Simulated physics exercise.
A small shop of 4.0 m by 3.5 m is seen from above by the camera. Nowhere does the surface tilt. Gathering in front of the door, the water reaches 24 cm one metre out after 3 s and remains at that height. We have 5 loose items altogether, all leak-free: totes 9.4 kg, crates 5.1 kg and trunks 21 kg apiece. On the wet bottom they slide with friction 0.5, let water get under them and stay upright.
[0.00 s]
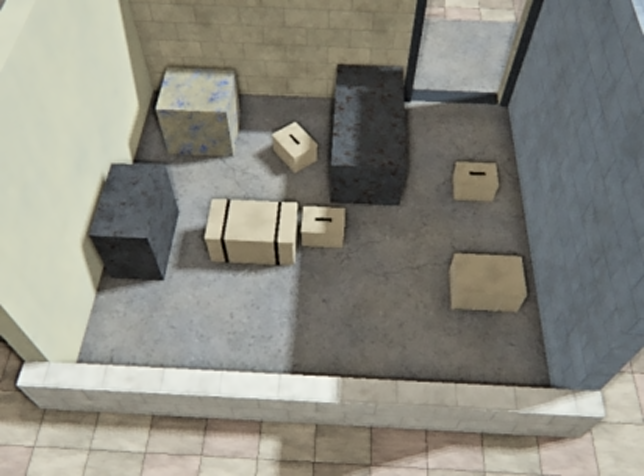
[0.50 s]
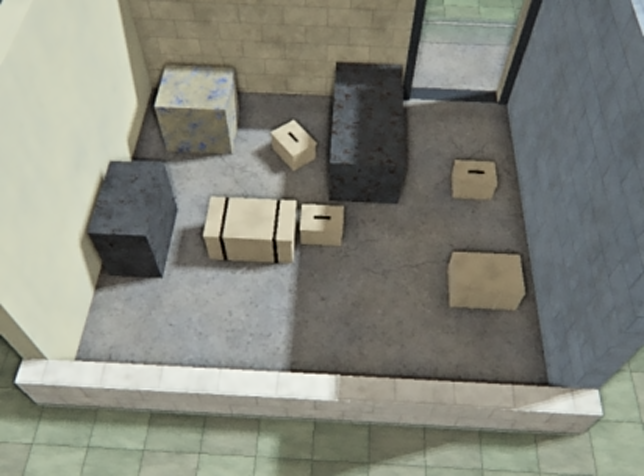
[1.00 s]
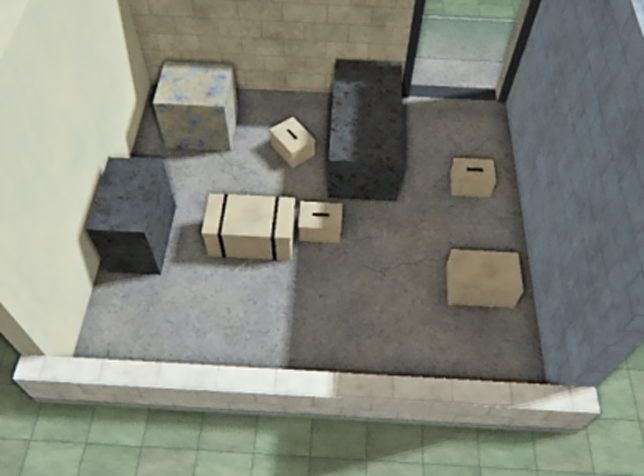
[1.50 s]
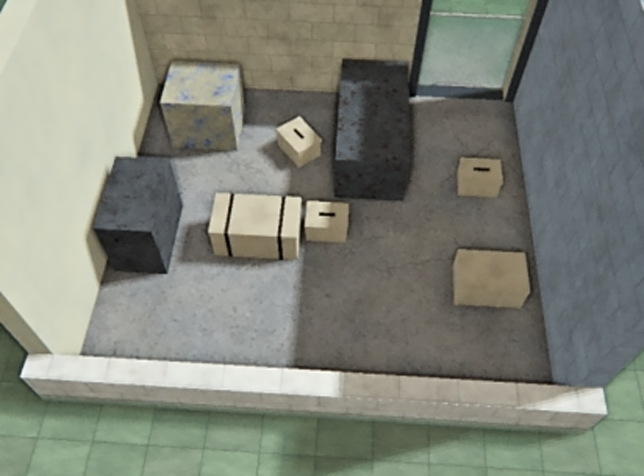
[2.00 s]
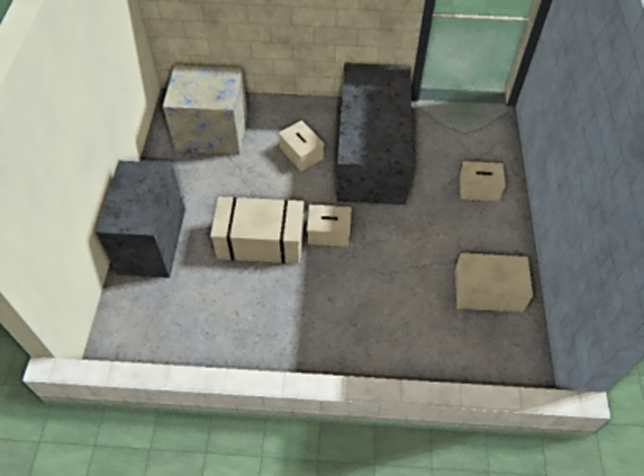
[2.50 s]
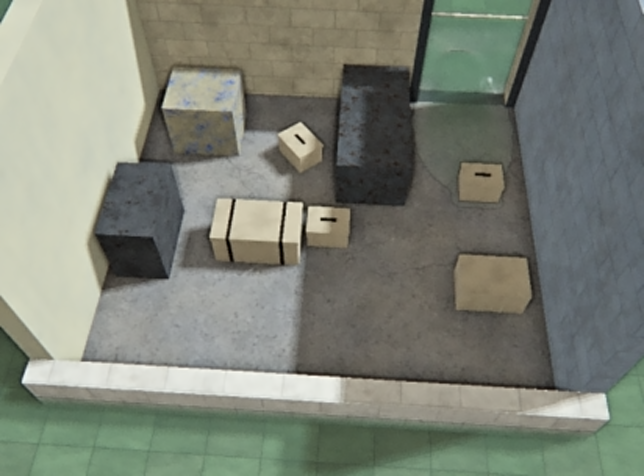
In a small walled room seen from above, boxes and dark blocks stay still while the tiled ground outside turns from pinkish to green, and a thin sheet of water then spreads inward across the floor from the doorway.
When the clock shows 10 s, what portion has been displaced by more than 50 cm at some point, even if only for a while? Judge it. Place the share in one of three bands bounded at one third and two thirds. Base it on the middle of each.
It goes in the band one third to two thirds.
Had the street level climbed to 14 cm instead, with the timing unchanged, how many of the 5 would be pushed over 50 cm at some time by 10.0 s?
So the tally would be 2.
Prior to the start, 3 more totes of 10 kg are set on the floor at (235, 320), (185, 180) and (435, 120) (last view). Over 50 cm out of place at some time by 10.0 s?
In the same order as the question: Farther, not as far, farther.
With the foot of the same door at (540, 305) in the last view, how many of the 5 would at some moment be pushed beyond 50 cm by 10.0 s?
Count: 3.
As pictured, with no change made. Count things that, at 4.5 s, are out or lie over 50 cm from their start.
The answer is 2.
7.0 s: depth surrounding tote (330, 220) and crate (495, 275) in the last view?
About 1 and 16 cm.
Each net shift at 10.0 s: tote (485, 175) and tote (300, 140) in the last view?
First 300 cm, then 0 cm.
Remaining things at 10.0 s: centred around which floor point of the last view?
That lands at roughly (251, 230).
After 3.5 s 0 of 5 are over 50 cm from their spots; 0 afloat.
After 4.5 s 2 of 5 are over 50 cm from their spots; 1 afloat.
After 7.0 s 2 of 5 are over 50 cm from their spots; 2 afloat.
After 10.0 s 3 of 5 are over 50 cm from their spots, and 3 have been at some point; 2 afloat.
